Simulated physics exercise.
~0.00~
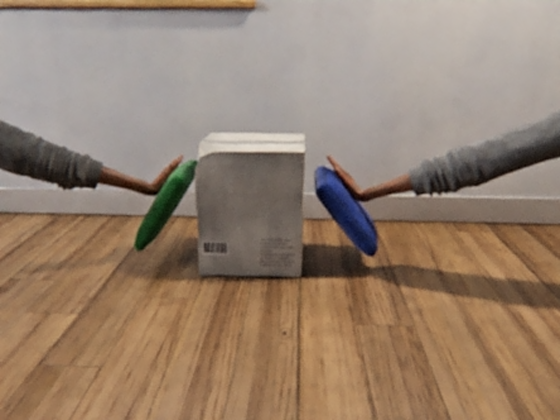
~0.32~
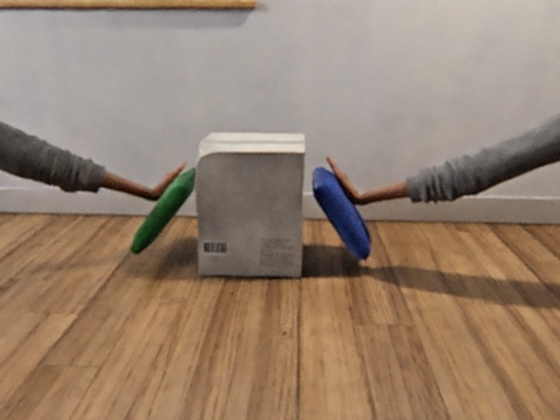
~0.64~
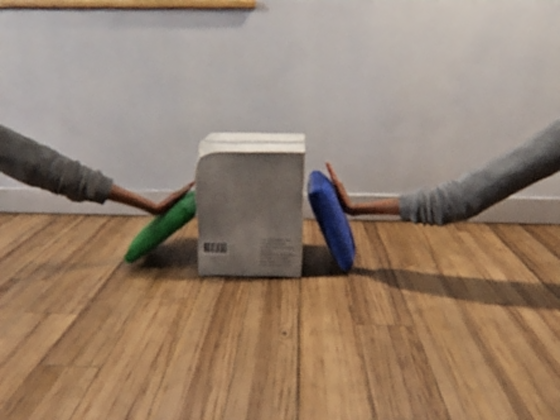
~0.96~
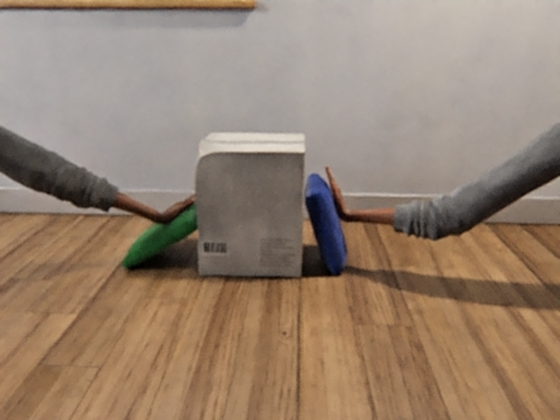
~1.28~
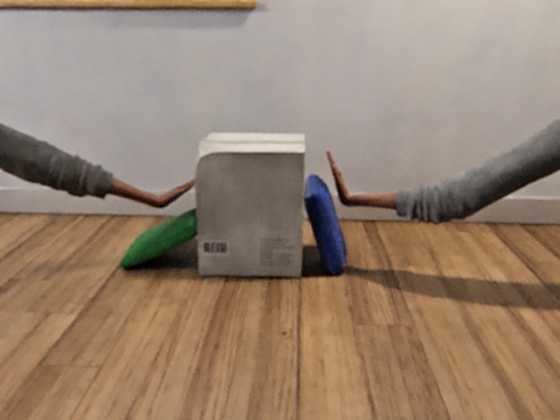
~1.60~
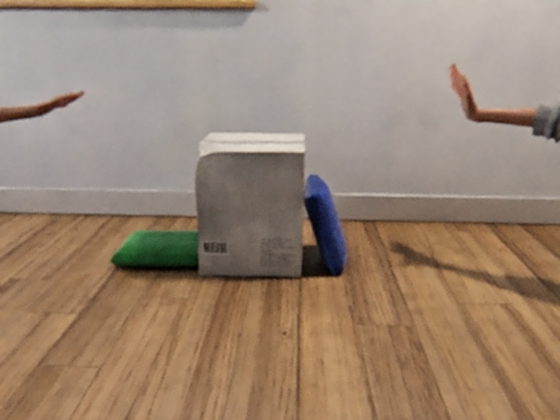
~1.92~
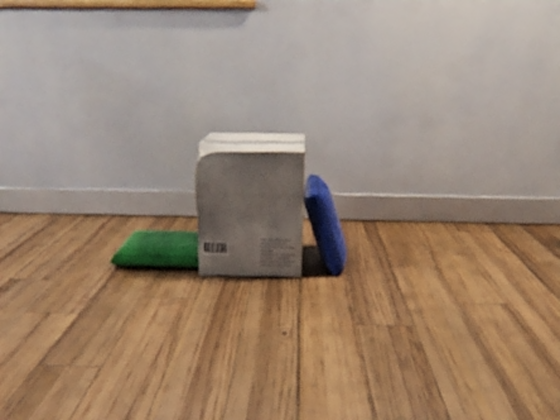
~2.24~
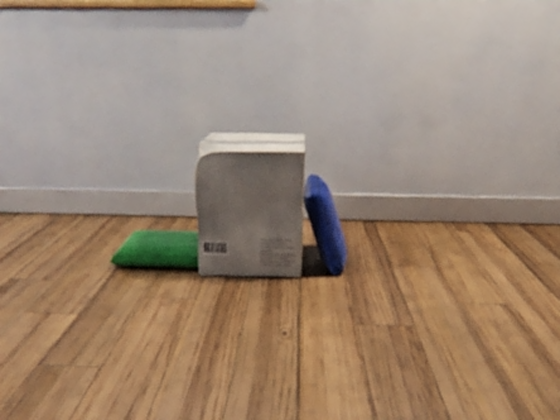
A green soft bag and a blue soft bag are held by two hands in grey sleeves on either side of a white box, which stands on a wooden floor before a pale wall, seen from the front by a still camera. The left hand lowers the green bag until it slants low against the box, while the right hand brings the blue one in nearly upright. Both hands let go and draw back out of view. The green bag slips down and lies flat on the floor, while the blue bag stays leaning against the right side.
